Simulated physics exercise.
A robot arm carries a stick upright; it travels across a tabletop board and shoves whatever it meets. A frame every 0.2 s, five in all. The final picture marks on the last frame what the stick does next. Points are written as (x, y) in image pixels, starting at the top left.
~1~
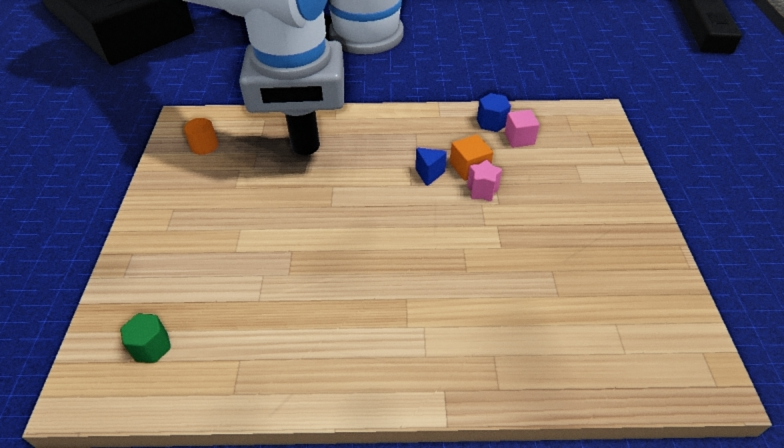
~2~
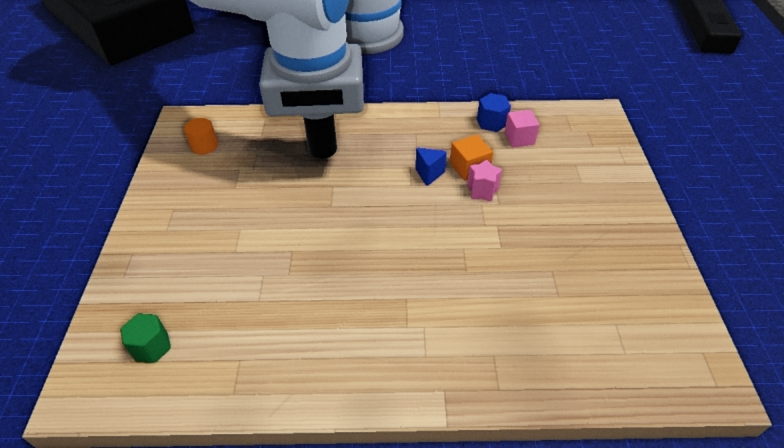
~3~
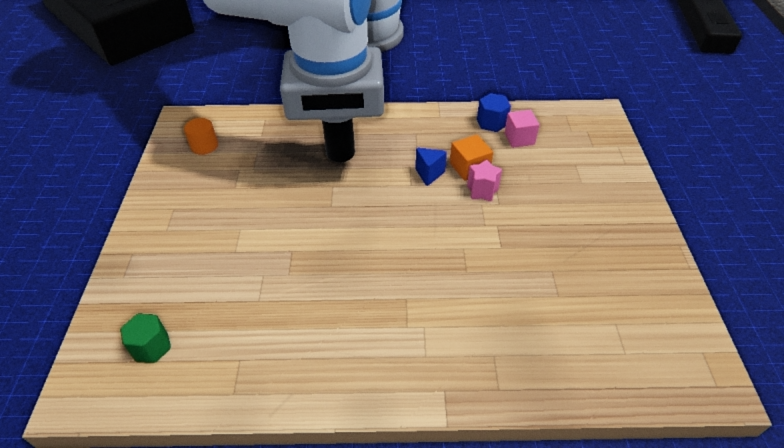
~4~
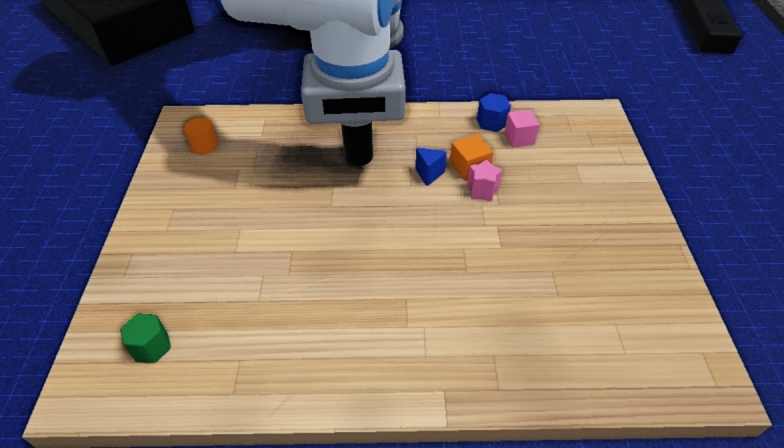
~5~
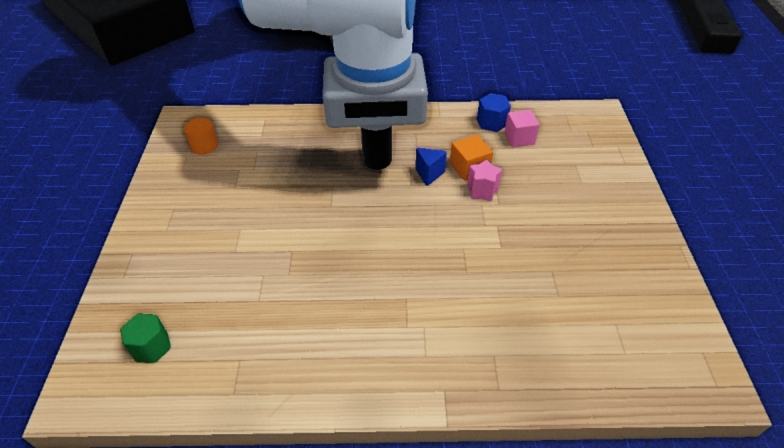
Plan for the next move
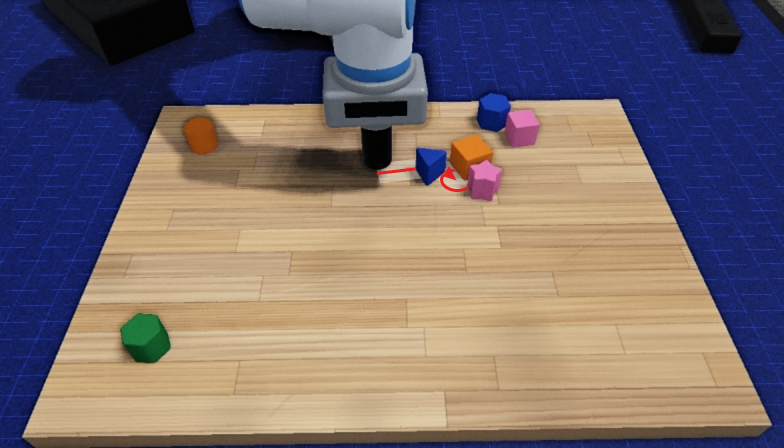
A robot arm with a black stick moves steadily right and slightly nearer across the top of a wooden board, approaching a blue triangular block beside an orange square and a pink star, while all the blocks stay still.
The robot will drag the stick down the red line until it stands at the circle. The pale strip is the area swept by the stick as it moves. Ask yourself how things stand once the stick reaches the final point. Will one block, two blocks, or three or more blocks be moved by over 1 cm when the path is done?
That push would leave three or more blocks displaced by more than about 1 cm.
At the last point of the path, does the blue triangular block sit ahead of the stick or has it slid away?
It holds its place in front.
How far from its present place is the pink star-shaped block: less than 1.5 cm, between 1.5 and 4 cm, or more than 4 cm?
Range: 1.5 to 4 cm.
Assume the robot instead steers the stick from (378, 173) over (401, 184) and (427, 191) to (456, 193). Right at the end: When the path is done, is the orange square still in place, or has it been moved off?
It is still on its spot.
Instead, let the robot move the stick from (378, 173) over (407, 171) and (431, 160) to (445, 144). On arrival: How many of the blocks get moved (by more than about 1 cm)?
Going by the path, one block will move.
Drawn move, from (378, 173) by way of (406, 170) and (434, 168) to (456, 180).
The first path, step by step. One third of the way, stick at (407, 158); blue triangular block at (434, 154), turned 15° clockwise.
Two thirds of the way, stick at (436, 156); blue triangular block at (458, 158), turned 50° clockwise; orange square at (476, 146).
At the end, stick at (457, 168); blue triangular block at (483, 167), turned 35° clockwise; orange square at (484, 146), turned 15° anticlockwise; pink star-shaped block at (502, 181).
